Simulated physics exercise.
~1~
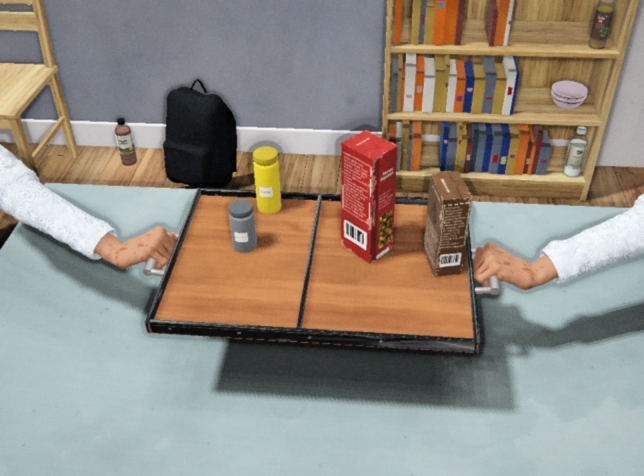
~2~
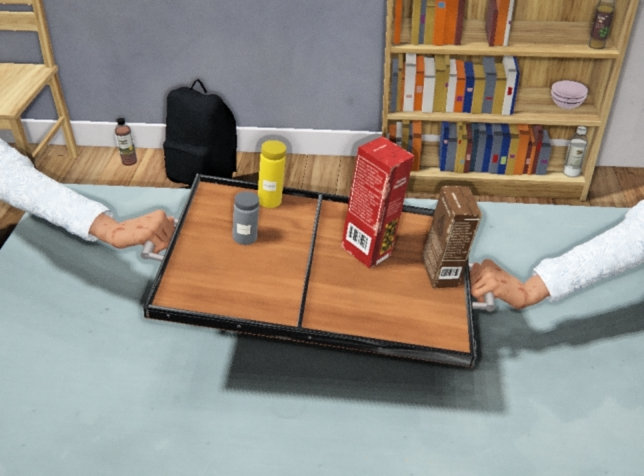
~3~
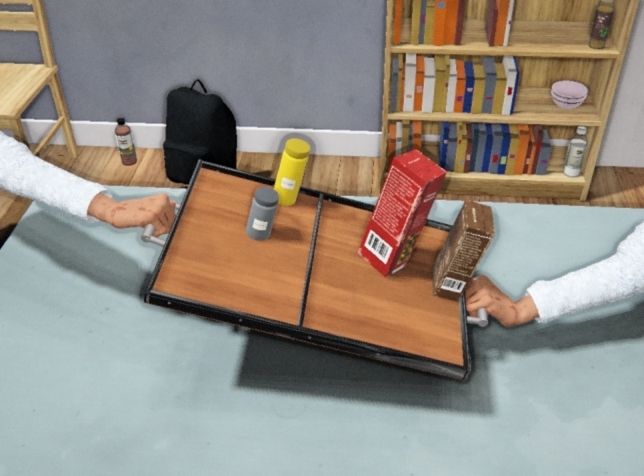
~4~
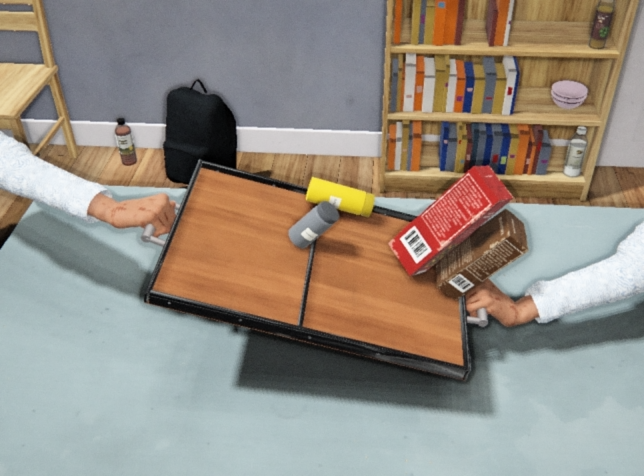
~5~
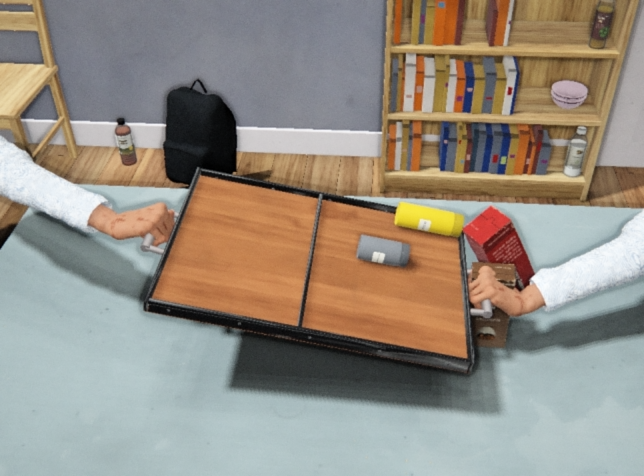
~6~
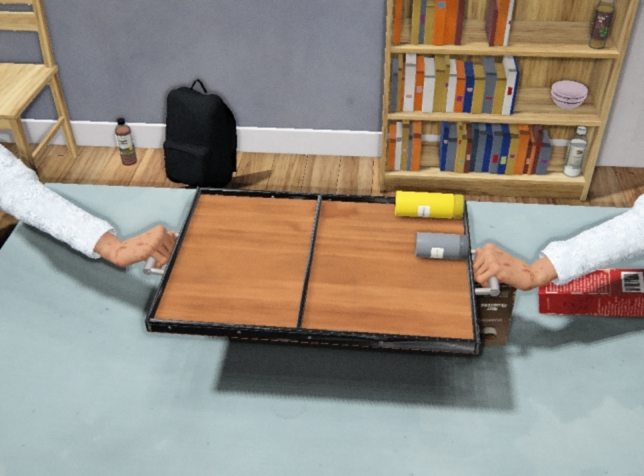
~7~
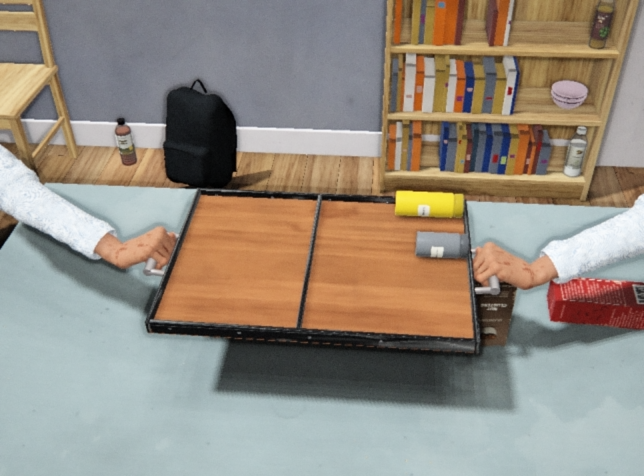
A wooden tray with a black rim and a cross bar is held by two hands above a pale table, seen from above and in front, with a backpack and bookshelf behind. A grey shaker and a yellow shaker stand on its left half, a red carton and a brown carton on its right. The hands tilt the tray right edge down, and all four things lean and topple rightward. Both cartons fall off the right side, while the shakers roll to the right rim. The hands level the tray, leaving the shakers lying on it and the cartons beyond it.
